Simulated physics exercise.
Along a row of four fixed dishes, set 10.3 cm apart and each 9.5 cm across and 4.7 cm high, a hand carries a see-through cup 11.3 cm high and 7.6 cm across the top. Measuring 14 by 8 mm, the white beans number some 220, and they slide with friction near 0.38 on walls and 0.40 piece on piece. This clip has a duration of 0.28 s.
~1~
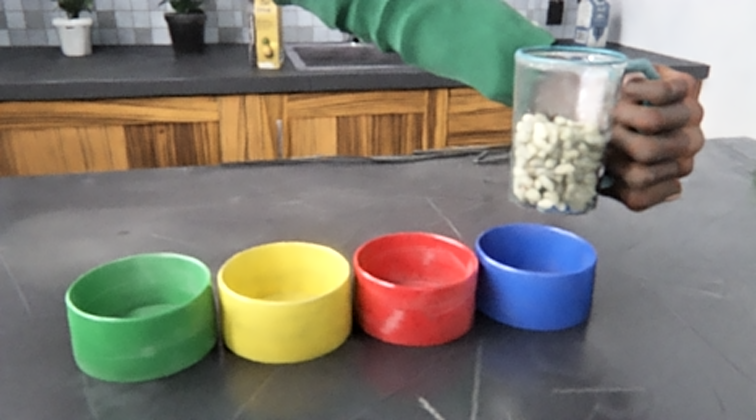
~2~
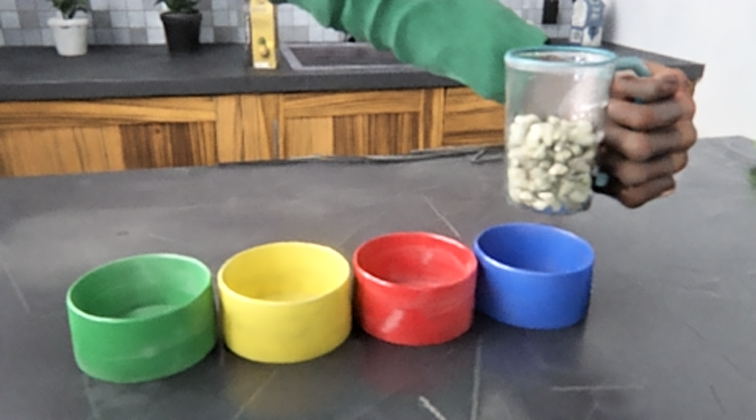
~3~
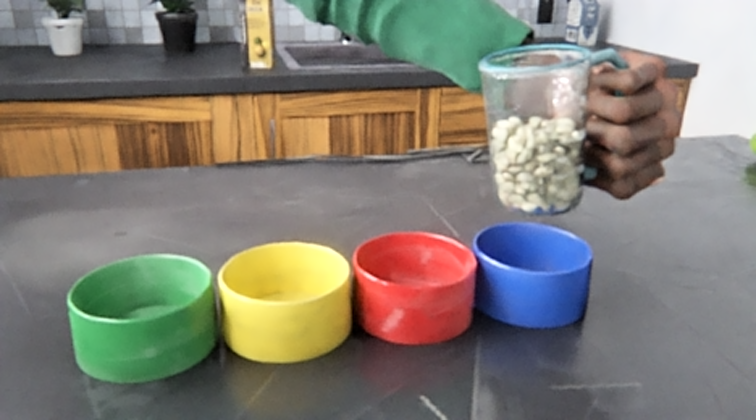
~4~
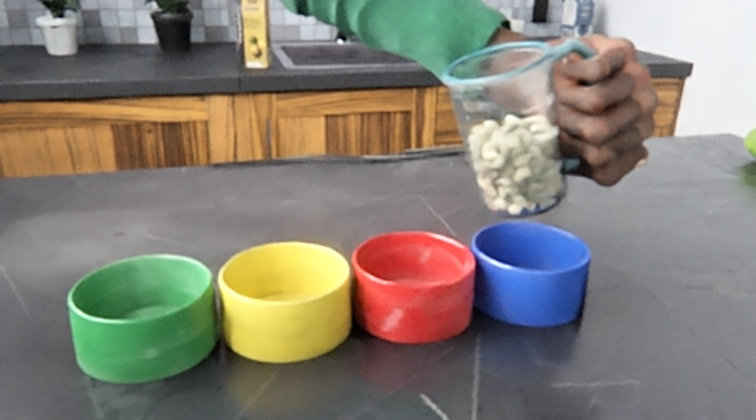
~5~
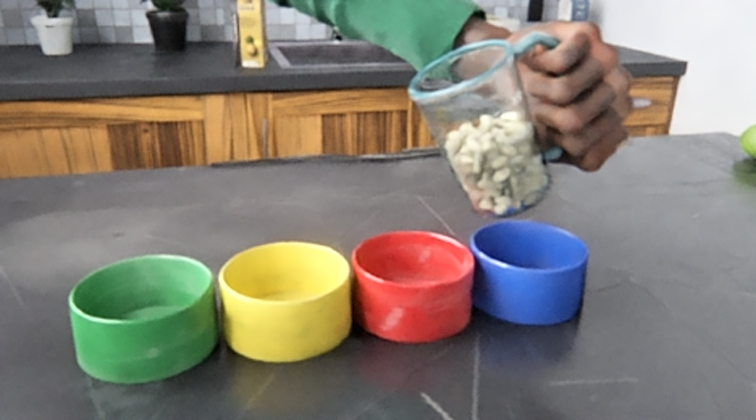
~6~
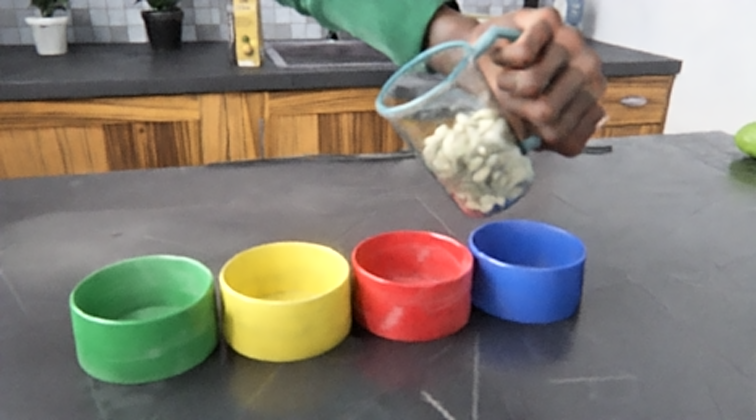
The video shows a hand holding a see-through cup of white beans above a row of green, yellow, red and blue dishes on a dark table, moving it left while gradually tilting its rim toward the left.
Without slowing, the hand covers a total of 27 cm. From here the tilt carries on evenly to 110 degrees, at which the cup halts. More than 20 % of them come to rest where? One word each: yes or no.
Red: No; blue: No; green: Yes; yellow: No; counter: Yes.
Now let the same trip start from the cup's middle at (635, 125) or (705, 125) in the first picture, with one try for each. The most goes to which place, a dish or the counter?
First try: Green; second try: Yellow.
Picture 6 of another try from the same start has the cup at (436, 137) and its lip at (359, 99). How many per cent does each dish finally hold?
Dish by dish: Red 0 percent, blue 0 percent, green 100 percent, yellow 0 percent.
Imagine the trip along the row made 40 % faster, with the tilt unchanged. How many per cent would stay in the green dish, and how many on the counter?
Shares: Green 90, counter 10.
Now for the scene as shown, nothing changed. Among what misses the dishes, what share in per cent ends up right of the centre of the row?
That works out to close to 0 per cent.
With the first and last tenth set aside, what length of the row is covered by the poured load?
Some 20 centimetres.
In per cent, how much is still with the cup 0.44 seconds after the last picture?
Around 100 percent.
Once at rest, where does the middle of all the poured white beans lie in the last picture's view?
Estimated resting centre: Around (121, 329).
Then, 0.26 s after the last picture, tilt 80 degrees; cup holds 100 %.
Then, 0.44 s after the last picture, tilt 107 degrees; cup holds 100 %.
Then, 0.74 s after the last picture, tilt 110 degrees; cup holds 25 %, green 45 %.
In the end, red 0 %, blue 0 %, green 70 %, yellow 0 %, counter 30 %.
